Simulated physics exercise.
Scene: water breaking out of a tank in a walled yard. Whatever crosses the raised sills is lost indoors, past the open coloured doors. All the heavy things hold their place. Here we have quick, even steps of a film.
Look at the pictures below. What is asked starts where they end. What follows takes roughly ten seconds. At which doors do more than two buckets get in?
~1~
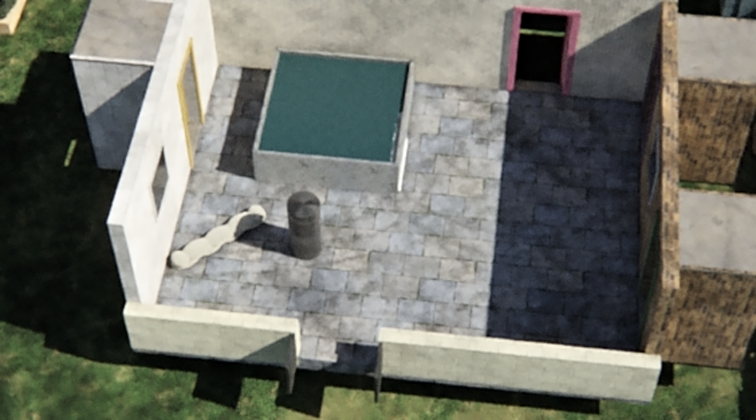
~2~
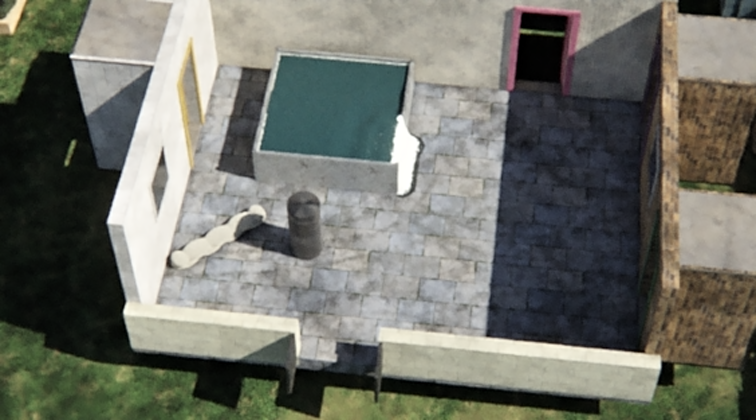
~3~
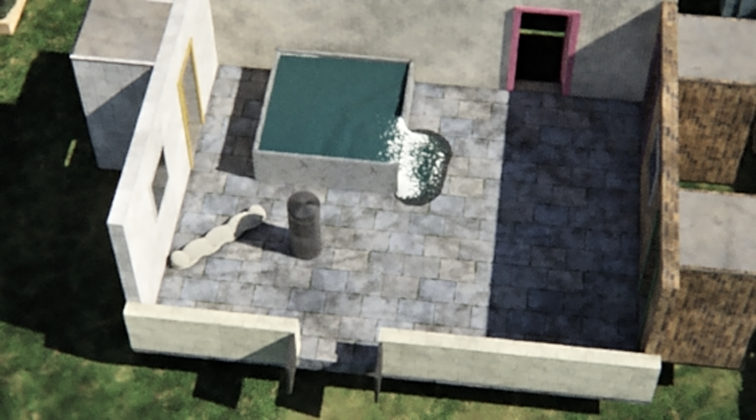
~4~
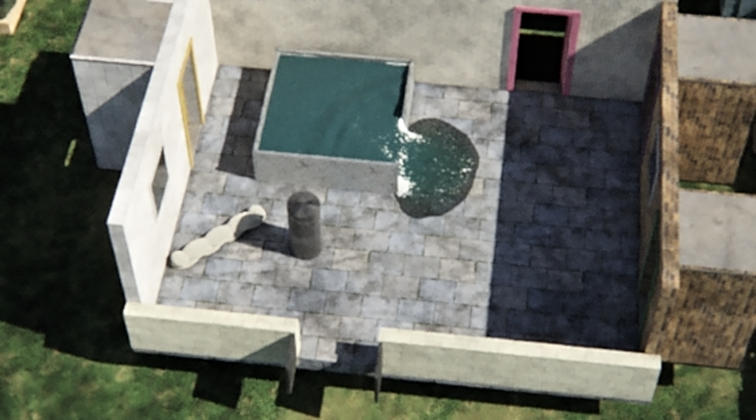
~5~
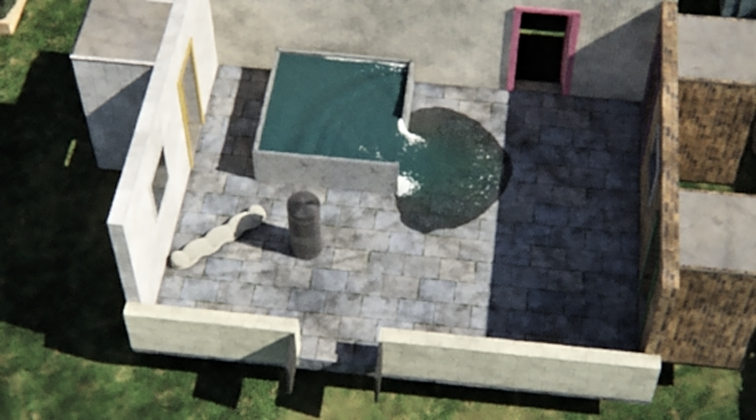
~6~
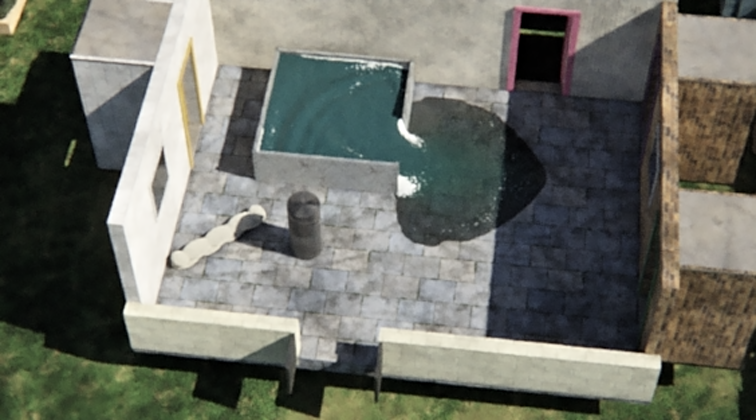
One by one: The green door goes beyond what's allowed there; the pink door goes beyond what's allowed there; the purple door goes beyond what's allowed there; the yellow door stays inside what's allowed there.
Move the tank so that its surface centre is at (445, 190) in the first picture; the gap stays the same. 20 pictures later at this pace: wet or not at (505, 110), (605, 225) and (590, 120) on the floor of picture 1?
Taking the three spots in turn, I'd say drenched, then drenched, then drenched.
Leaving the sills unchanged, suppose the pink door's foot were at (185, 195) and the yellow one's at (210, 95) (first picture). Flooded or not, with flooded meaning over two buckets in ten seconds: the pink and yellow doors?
Taking them in turn, the pink door remains below the limit and the yellow door remains below the limit.
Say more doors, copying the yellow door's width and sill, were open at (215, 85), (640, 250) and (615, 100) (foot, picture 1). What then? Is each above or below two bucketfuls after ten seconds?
Taking them as listed, the first undershoots, the second overshoots and the third overshoots.
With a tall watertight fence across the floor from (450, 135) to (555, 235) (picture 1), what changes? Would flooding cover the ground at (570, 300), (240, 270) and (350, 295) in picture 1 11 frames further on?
Results in order: Swamped / bone-dry / bone-dry.
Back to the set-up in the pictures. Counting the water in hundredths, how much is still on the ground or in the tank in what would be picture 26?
About 98 per cent.
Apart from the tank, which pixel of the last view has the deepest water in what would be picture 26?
Check roughly (617, 377).
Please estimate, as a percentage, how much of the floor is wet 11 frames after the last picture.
About 45 per cent.
A moment on, water covers 35 % of the floor; the green door not reached, the pink door wet at the sill, nothing in, the purple door not reached, the yellow door not reached.
Next, water covers 45 % of the floor; the green door wet at the sill, nothing in, the pink door under two buckets in, the purple door under two buckets in, the yellow door not reached.
Then, water covers 50 % of the floor; the green door under two buckets in, the pink door under two buckets in, the purple door over two buckets in, the yellow door not reached.
Later, water covers 65 % of the floor; the green door over two buckets in, the pink door over two buckets in, the purple door far over two buckets in, the yellow door not reached.
In the end, water covers 90 % of the floor; the green door far over two buckets in, the pink door far over two buckets in, the purple door far over two buckets in, the yellow door not reached.
